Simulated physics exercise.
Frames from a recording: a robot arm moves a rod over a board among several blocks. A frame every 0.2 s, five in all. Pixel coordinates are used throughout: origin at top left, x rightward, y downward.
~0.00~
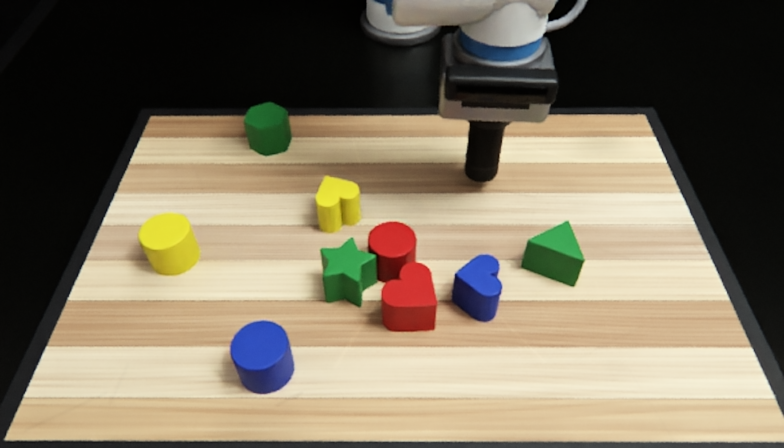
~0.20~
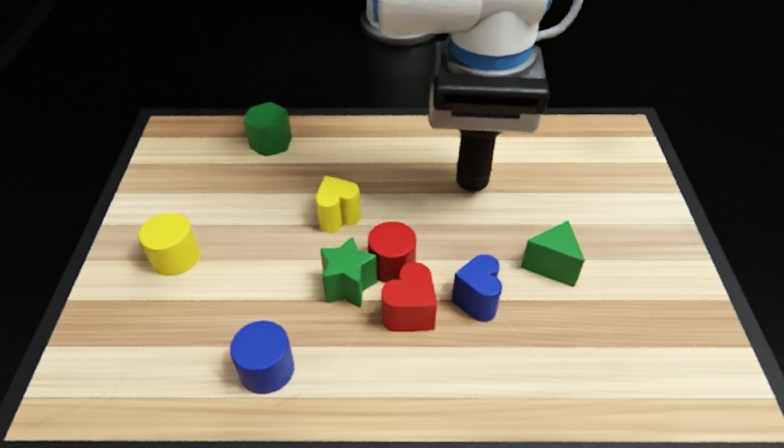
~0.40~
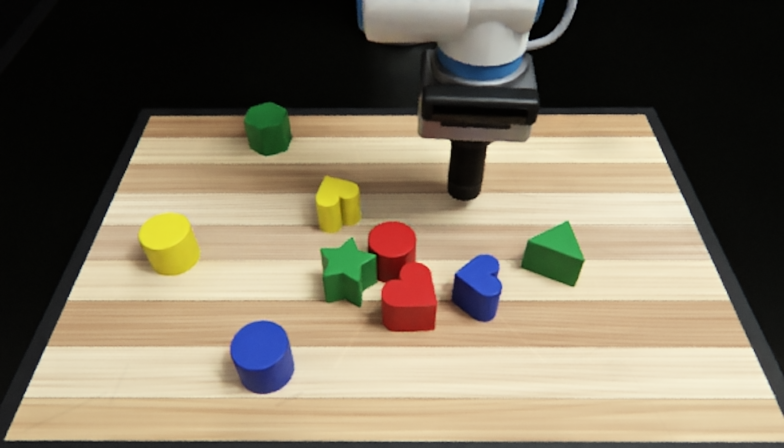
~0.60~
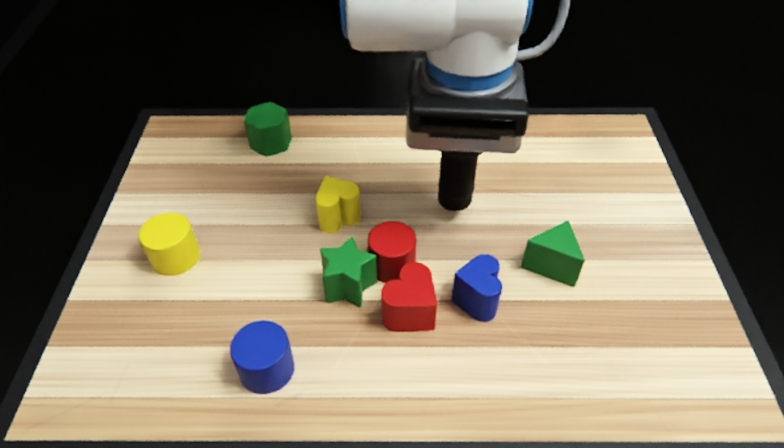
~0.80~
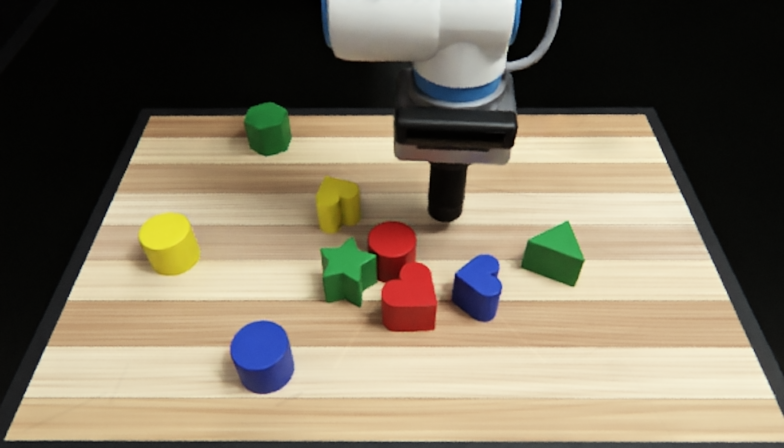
A robot arm holding a black rod moved slowly toward the viewer and slightly left over a wooden board, nearing the red round block, while the scattered red, green, blue and yellow blocks stayed still.
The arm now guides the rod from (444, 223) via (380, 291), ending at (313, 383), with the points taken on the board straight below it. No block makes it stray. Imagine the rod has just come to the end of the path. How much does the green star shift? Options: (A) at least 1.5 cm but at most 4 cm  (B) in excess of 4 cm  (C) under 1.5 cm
B
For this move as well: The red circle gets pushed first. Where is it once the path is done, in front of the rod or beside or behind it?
The rod will have lost it.
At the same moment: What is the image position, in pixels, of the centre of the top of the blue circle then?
Expect it around (209, 361).
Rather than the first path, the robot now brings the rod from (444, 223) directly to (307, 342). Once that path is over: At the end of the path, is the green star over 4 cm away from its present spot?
It seems so.
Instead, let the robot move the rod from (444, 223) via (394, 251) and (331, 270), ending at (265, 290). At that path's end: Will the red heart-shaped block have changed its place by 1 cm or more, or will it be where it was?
Once the path ends, it is where it was.
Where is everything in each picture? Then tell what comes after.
The first picture shows rod's lower end (481, 172); blue circle (259, 344); green star (346, 259); red circle (392, 238); red heart-shaped block (411, 287).
The second picture shows rod (473, 181); blocks still.
The third picture shows rod (464, 190); blocks still.
The fourth picture shows rod (455, 200); blocks still.
The fifth picture shows rod (445, 211); blue circle (259, 344); green star (346, 259); red circle (392, 238); red heart-shaped block (411, 287).
On the path given first. One third of the way, rod (400, 255); green star (322, 271), turned 35° clockwise; red circle (368, 264).
Two thirds of the way, rod (357, 309); green star (272, 288), turned 75° clockwise; red circle (310, 309).
At the end, rod (310, 372); blue circle (209, 361); green star (263, 288), turned 105° clockwise; red circle (265, 336); red heart-shaped block still.
